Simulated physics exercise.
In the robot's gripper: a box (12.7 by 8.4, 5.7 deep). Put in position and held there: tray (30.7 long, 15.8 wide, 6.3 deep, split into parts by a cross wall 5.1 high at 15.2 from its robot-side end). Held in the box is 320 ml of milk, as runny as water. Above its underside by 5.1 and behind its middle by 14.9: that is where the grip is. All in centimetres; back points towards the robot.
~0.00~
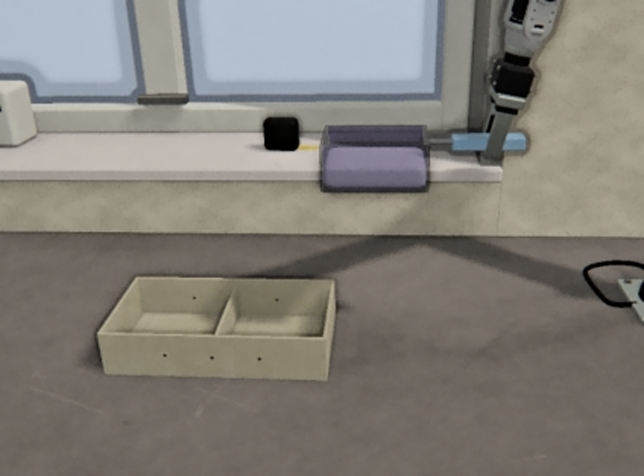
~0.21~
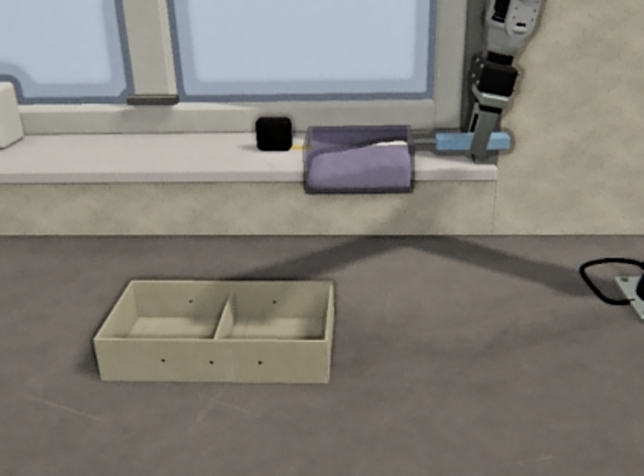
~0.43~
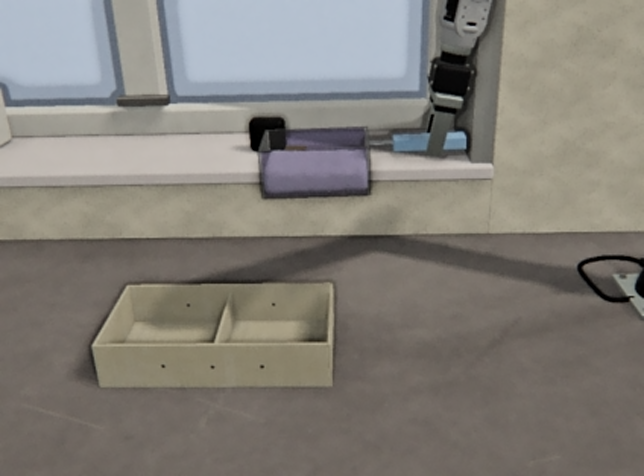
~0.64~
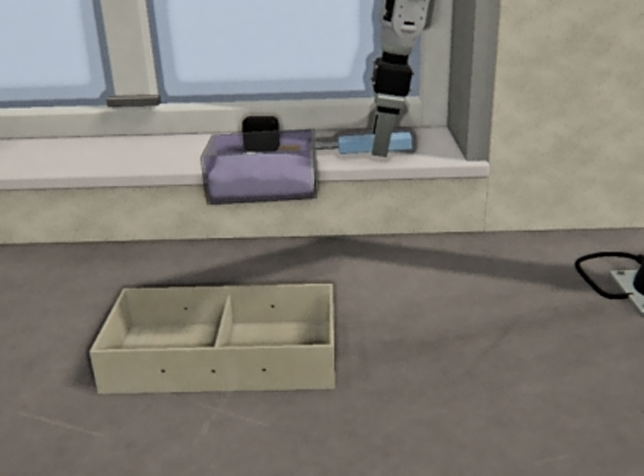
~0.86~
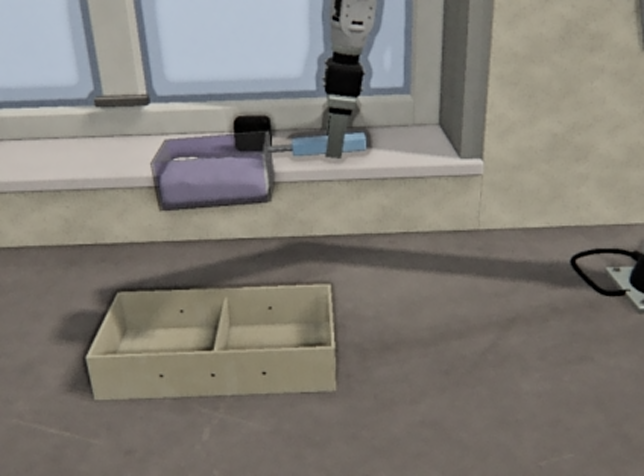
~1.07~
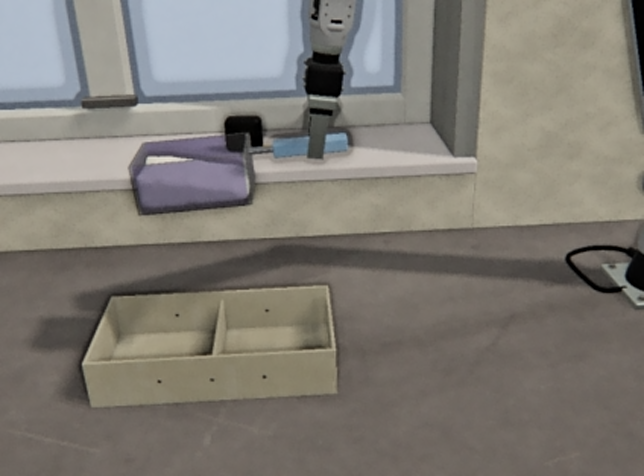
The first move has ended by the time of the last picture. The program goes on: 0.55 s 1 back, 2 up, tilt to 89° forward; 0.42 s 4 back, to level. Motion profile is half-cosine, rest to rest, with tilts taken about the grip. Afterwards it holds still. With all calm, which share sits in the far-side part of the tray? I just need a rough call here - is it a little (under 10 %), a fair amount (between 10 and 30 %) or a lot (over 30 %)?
It is a fair amount, between 10 and 30 %.
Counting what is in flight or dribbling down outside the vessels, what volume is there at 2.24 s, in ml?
I'd put it near 0 ml.
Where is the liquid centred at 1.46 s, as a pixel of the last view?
About (257, 291) in the last view.
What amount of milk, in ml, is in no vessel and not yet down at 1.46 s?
Close to 60 ml of it.
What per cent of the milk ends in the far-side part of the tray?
I'd say somewhere near 14 in a hundred.
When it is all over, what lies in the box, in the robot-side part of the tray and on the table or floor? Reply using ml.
About 90, 160, 25 ml.
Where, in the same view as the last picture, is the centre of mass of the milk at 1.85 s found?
Roughly (246, 318).
After 1.46 s, tilted 72° forward, liquid up to 15 above the table; 175 ml in the box, 40 ml in the far-side part, 40 ml in the robot-side part, 60 ml in the air or running down outside.
After 1.85 s, tilted 39° forward, liquid up to 45 above the table; 155 ml in the robot-side part, 100 ml in the box, 40 ml in the far-side part, 10 ml on the table or floor, 10 ml in the air or running down outside.
After 2.24 s, level, liquid up to 32 above the table; 155 ml in the robot-side part, 90 ml in the box, 45 ml in the far-side part, 25 ml on the table or floor.
After 3.04 s, level, liquid up to 30 above the table; 155 ml in the robot-side part, 90 ml in the box, 45 ml in the far-side part, 25 ml on the table or floor.
At rest, 155 ml in the robot-side part, 90 ml in the box, 45 ml in the far-side part, 25 ml on the table or floor. That is 14 % in the far-side part of the tray.
